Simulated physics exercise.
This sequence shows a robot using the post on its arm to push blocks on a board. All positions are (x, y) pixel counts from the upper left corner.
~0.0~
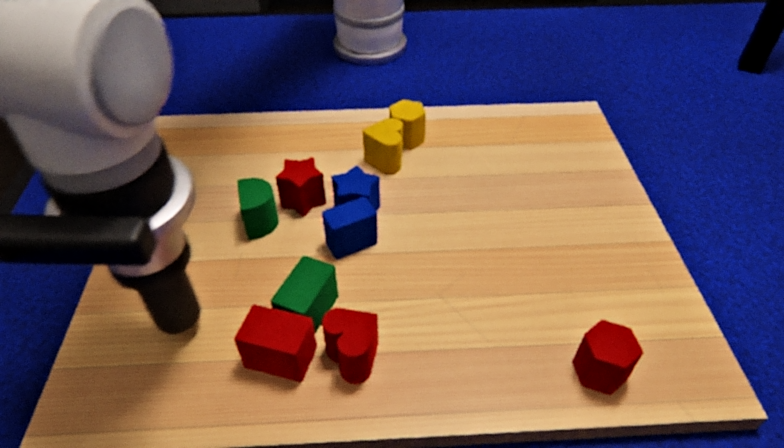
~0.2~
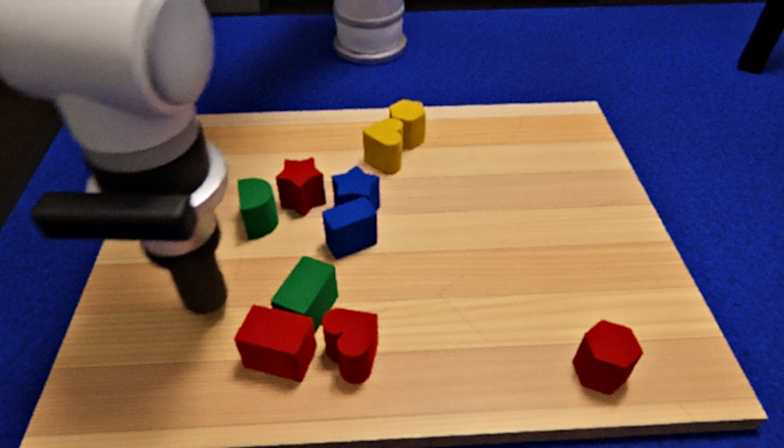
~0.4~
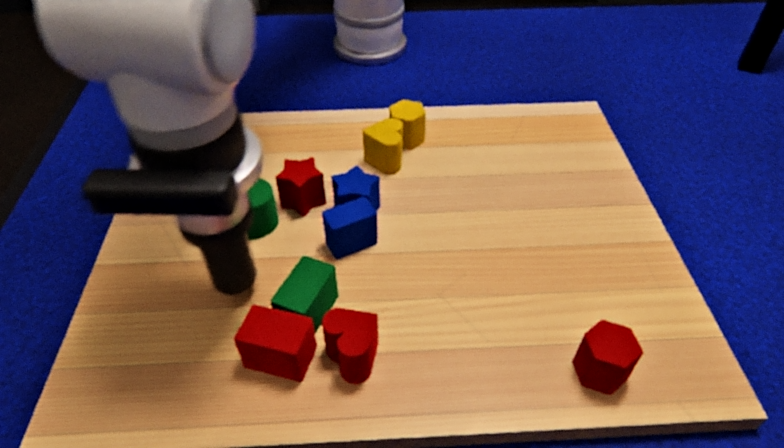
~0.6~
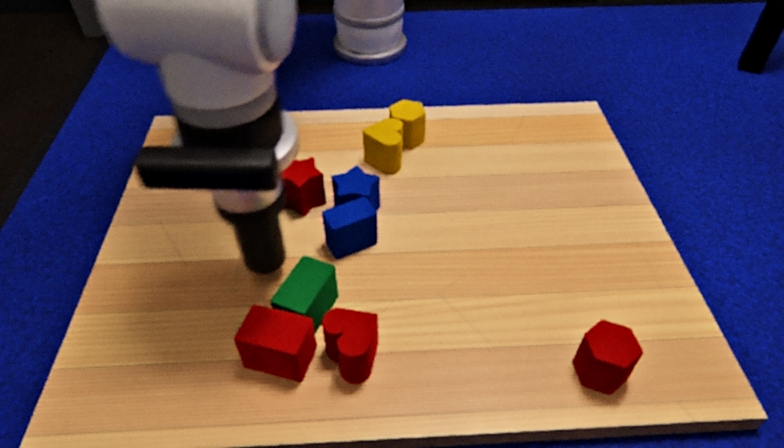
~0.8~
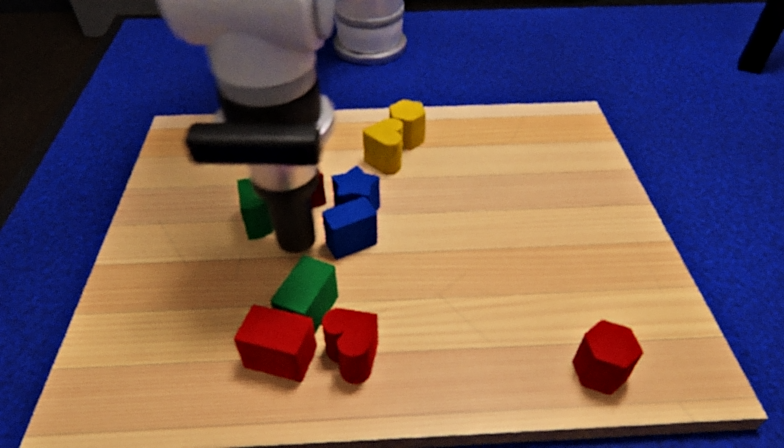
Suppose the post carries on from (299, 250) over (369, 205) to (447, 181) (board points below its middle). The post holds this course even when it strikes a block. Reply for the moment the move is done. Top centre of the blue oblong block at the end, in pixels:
My best guess is (381, 205).
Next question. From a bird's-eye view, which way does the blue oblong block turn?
That block twists clockwise.
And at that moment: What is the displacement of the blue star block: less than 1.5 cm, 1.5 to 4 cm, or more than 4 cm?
Answer: More than 4 cm.
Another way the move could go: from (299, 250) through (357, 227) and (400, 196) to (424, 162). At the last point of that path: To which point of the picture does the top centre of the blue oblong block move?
Most likely (411, 205).
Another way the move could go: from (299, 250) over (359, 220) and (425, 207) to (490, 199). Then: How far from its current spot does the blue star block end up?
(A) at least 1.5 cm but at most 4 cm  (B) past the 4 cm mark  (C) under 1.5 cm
I choose B.
What follows on the original path. One third of the way, post (344, 207); blue oblong block (377, 205), turned 65° clockwise; blue star block (373, 171), turned 25° anticlockwise.
Two thirds of the way, post (395, 185); blue oblong block (381, 205), turned 80° clockwise; blue star block (422, 150), turned 25° anticlockwise; yellow heart (389, 128), turned 20° anticlockwise; yellow six-sided block (407, 108), turned 10° clockwise.
At the end, post (448, 170); blue oblong block (381, 205), turned 80° clockwise; blue star block (467, 133), turned 40° anticlockwise; yellow heart (389, 128), turned 20° anticlockwise; yellow six-sided block (407, 108), turned 10° clockwise.
